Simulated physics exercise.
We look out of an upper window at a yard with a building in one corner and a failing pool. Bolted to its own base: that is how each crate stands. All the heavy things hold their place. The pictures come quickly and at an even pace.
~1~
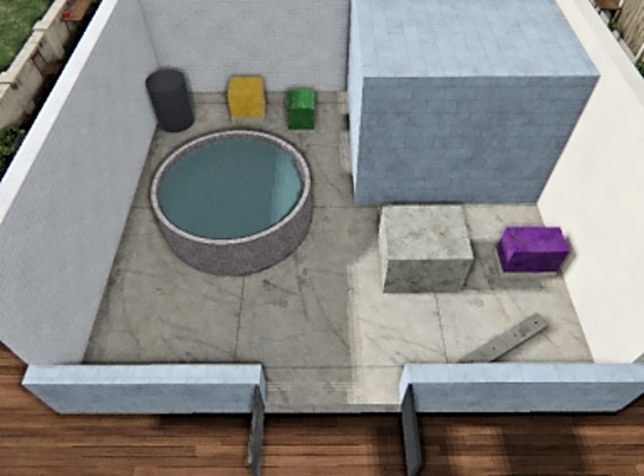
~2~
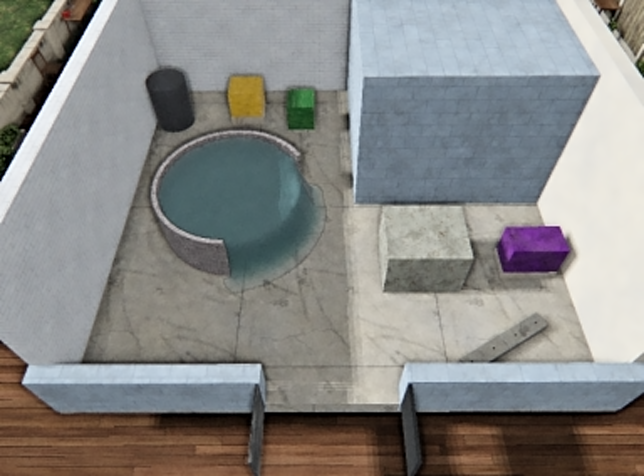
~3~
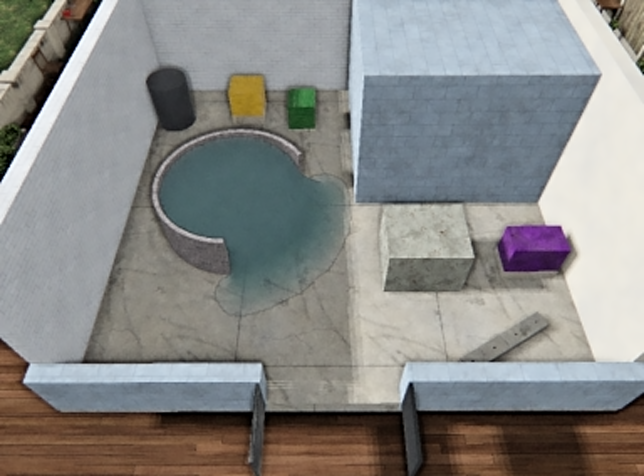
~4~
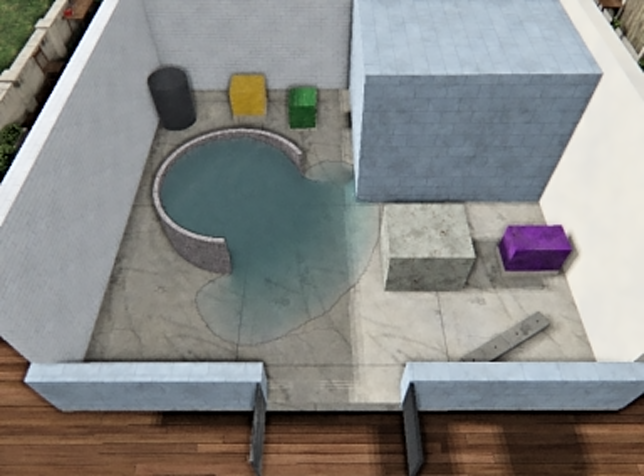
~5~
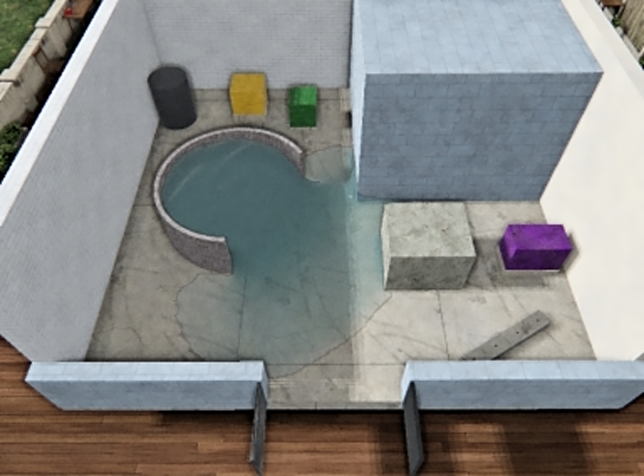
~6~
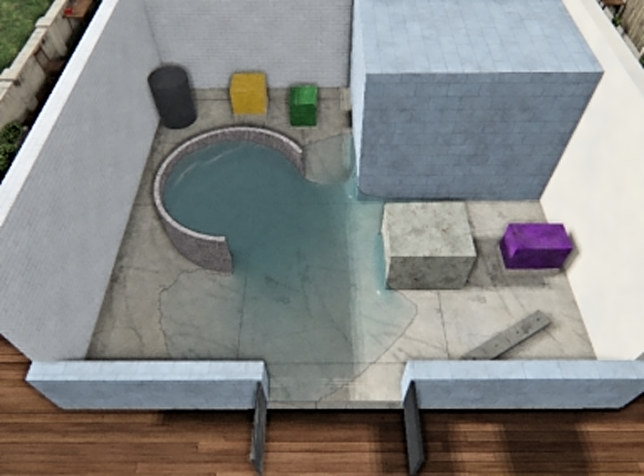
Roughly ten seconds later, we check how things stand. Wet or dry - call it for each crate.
Calls: Green crate - wet; purple crate - wet; yellow crate - dry.
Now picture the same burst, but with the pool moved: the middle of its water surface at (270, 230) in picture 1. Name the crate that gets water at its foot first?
Purple crate.
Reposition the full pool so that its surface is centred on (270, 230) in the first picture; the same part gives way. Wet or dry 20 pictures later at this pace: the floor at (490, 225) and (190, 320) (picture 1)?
Note: Point one reached by the flow; point two missed by the flow.
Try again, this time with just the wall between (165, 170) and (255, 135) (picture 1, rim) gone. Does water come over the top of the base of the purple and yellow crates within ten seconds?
The purple crate is untouched and the yellow crate is flooded.
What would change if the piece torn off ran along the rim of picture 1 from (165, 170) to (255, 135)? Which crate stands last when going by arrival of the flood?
The purple crate, by my reading.
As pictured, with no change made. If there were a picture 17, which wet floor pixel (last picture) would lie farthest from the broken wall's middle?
Somewhere close to (603, 382).
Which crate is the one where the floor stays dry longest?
My answer is the crate marked yellow.
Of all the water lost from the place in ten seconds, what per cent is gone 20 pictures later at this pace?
Estimate: 55 %.
A moment on, water covers 50 % of the floor; the green crate water round its plinth, the purple crate water round its plinth, the yellow crate not reached.
Next, water covers 65 % of the floor; the green crate water round its plinth, the purple crate water round its plinth, the yellow crate water round its plinth.
Then, water covers 80 % of the floor; the green crate water round its plinth, the purple crate water round its plinth, the yellow crate water round its plinth.
Later, water covers 95 % of the floor; the green crate water round its plinth, the purple crate water round its plinth, the yellow crate water round its plinth.
In the end, water covers 100 % of the floor; the green crate was topped, the purple crate was topped, the yellow crate stayed above the water.
